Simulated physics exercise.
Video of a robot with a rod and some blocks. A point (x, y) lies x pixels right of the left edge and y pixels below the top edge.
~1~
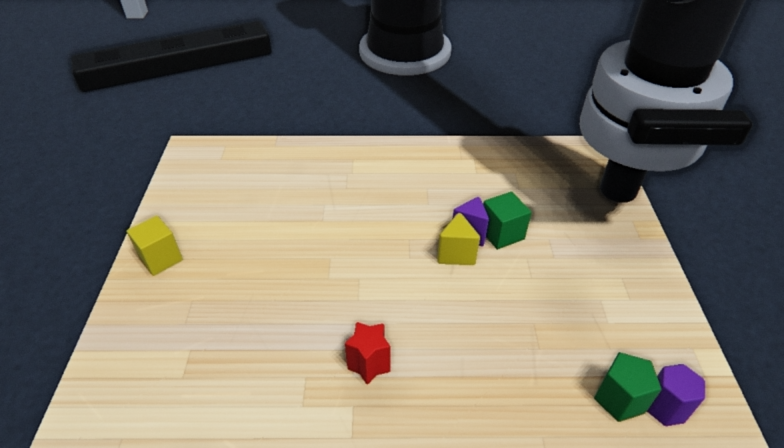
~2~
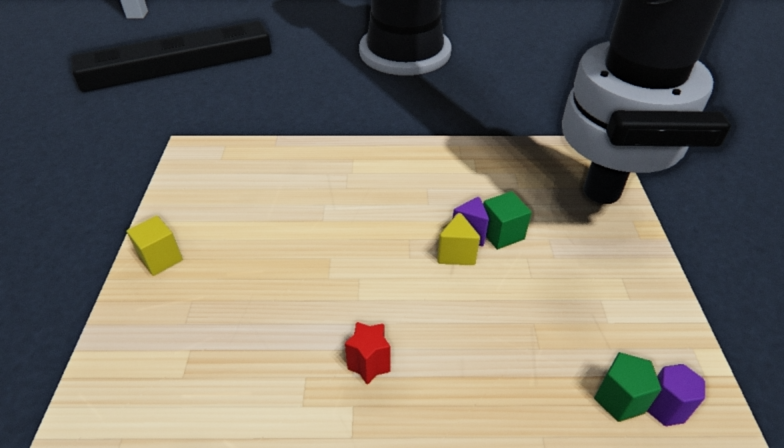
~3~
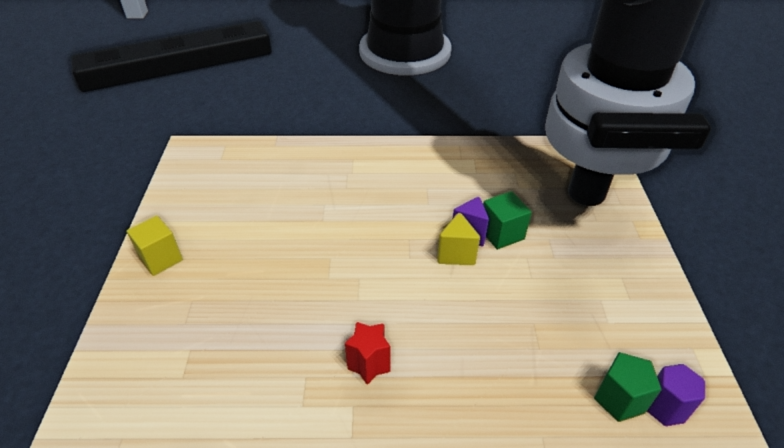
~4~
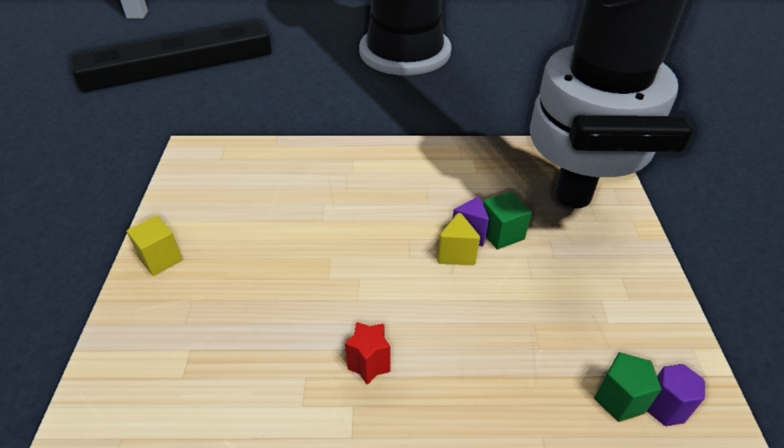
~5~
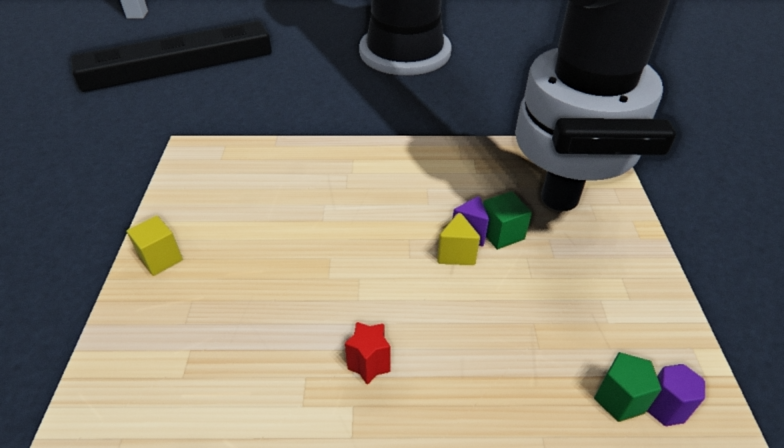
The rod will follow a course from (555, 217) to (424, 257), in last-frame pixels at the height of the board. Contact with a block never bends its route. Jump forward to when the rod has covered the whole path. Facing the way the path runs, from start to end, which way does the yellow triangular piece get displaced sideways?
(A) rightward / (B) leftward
Correct choice: B.
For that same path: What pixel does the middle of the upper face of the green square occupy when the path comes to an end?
If I read the scene right, the answer is (386, 222).
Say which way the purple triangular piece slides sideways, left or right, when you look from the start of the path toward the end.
Right side.
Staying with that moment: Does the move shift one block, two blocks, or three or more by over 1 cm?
The number will come to 3 or more.
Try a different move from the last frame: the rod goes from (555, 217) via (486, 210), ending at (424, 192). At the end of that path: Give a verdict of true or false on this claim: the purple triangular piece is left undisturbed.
False.
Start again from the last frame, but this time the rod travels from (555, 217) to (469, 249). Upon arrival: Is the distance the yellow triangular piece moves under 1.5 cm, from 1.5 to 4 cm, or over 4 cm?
Medium: 1.5 to 4 cm.
The first path, step by step. One third of the way, rod (516, 214); yellow triangular piece (458, 230), turned 15° anticlockwise; purple triangular piece (453, 206); green square (484, 209), turned 15° clockwise.
Two thirds of the way, rod (471, 227); yellow triangular piece (440, 241), turned 55° anticlockwise; purple triangular piece (406, 207), turned 20° clockwise; green square (434, 217), turned 35° clockwise.
At the end, rod (425, 241); yellow triangular piece (426, 255), turned 75° anticlockwise; purple triangular piece (367, 205), turned 40° clockwise; green square (386, 222), turned 55° clockwise.
